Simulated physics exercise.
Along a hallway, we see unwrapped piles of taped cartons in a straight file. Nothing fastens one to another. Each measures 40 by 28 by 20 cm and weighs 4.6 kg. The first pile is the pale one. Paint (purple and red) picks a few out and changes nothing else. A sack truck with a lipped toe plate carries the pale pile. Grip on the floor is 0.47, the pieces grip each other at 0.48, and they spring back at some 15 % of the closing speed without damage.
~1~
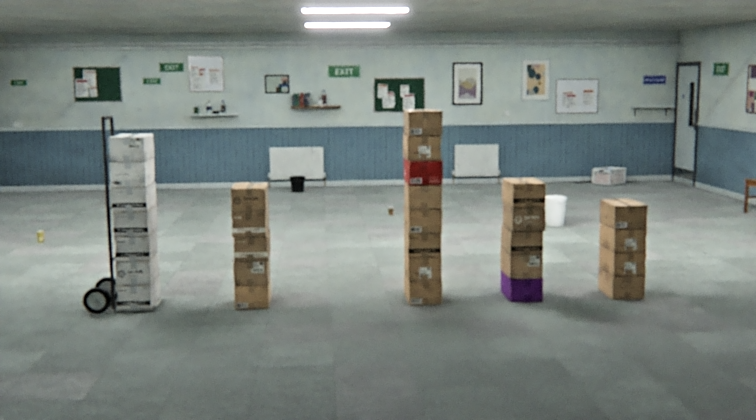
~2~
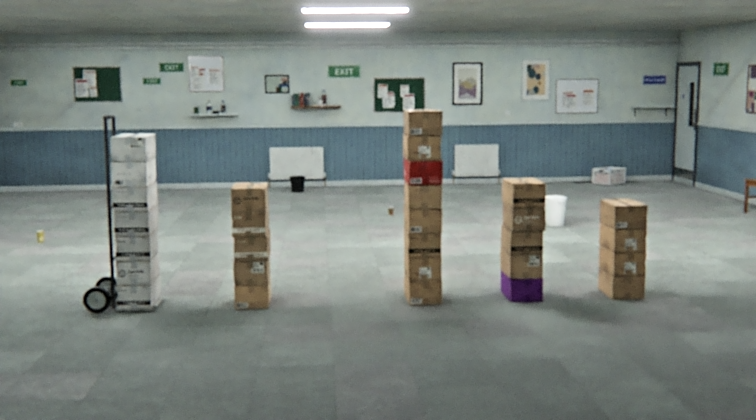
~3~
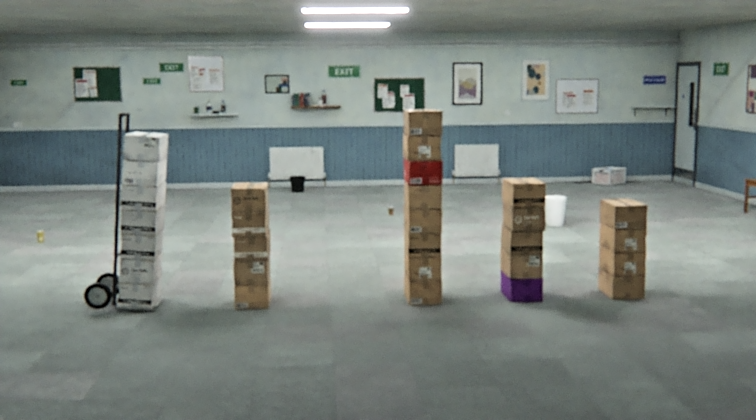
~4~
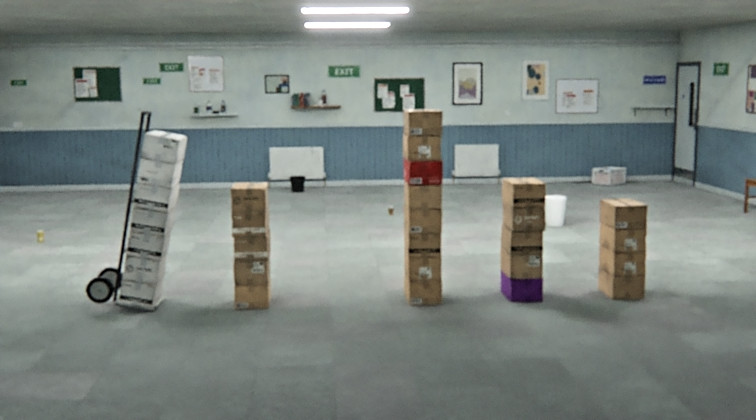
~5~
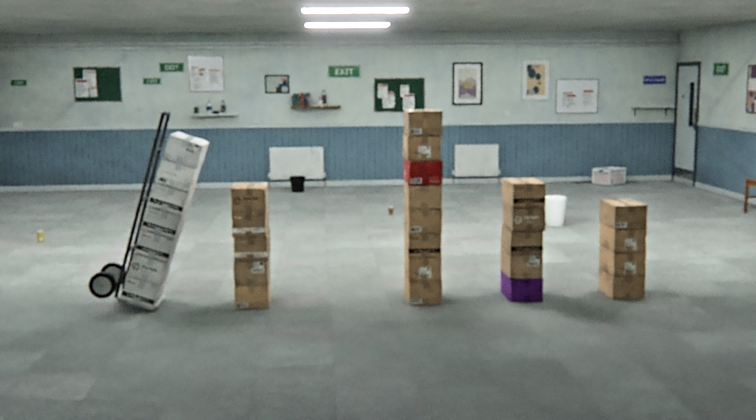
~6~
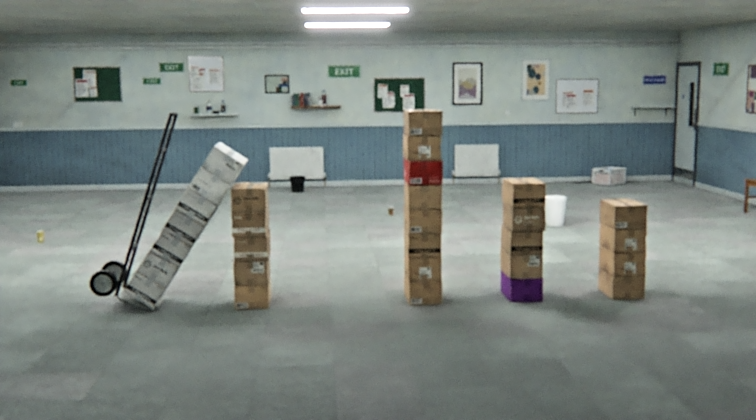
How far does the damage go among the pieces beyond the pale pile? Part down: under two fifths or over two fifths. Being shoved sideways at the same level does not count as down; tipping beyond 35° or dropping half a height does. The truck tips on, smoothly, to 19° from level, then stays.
The part is fewer than two in five.
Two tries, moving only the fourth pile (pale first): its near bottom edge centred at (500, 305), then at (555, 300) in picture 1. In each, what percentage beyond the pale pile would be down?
About 20 and 20 per cent.
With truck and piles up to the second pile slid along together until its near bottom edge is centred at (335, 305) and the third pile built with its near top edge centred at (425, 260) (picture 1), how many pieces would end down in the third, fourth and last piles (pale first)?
Then third 0, fourth 0, last 0.
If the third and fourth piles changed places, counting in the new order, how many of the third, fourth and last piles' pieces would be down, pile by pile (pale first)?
In that case third 0, fourth 0, last 0.
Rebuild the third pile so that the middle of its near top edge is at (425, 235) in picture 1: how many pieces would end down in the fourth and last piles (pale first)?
Then fourth 0, last 0.
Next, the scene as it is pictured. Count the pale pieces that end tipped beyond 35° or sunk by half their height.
7 of them.
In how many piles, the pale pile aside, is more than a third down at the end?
1 in all.
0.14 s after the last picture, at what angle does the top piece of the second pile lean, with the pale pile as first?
It leans some 0°.
Then, 0.14 s later than the last frame, 7 of the pale pile down; none of the 22 other cartons down, 4 disturbed.
Then, 0.38 s later than the last frame, 7 of the pale pile down; none of the 22 other cartons down, 5 disturbed.
Then, 0.68 s later than the last frame, 7 of the pale pile down; 5 of the 22 other cartons down.
When it is over, 7 of the pale pile down; 5 of the 22 other cartons down; red carton unmoved; purple carton unmoved. That is 23 per cent. In pixels of the last frame, middles, red carton near (423, 171), purple carton near (521, 285).
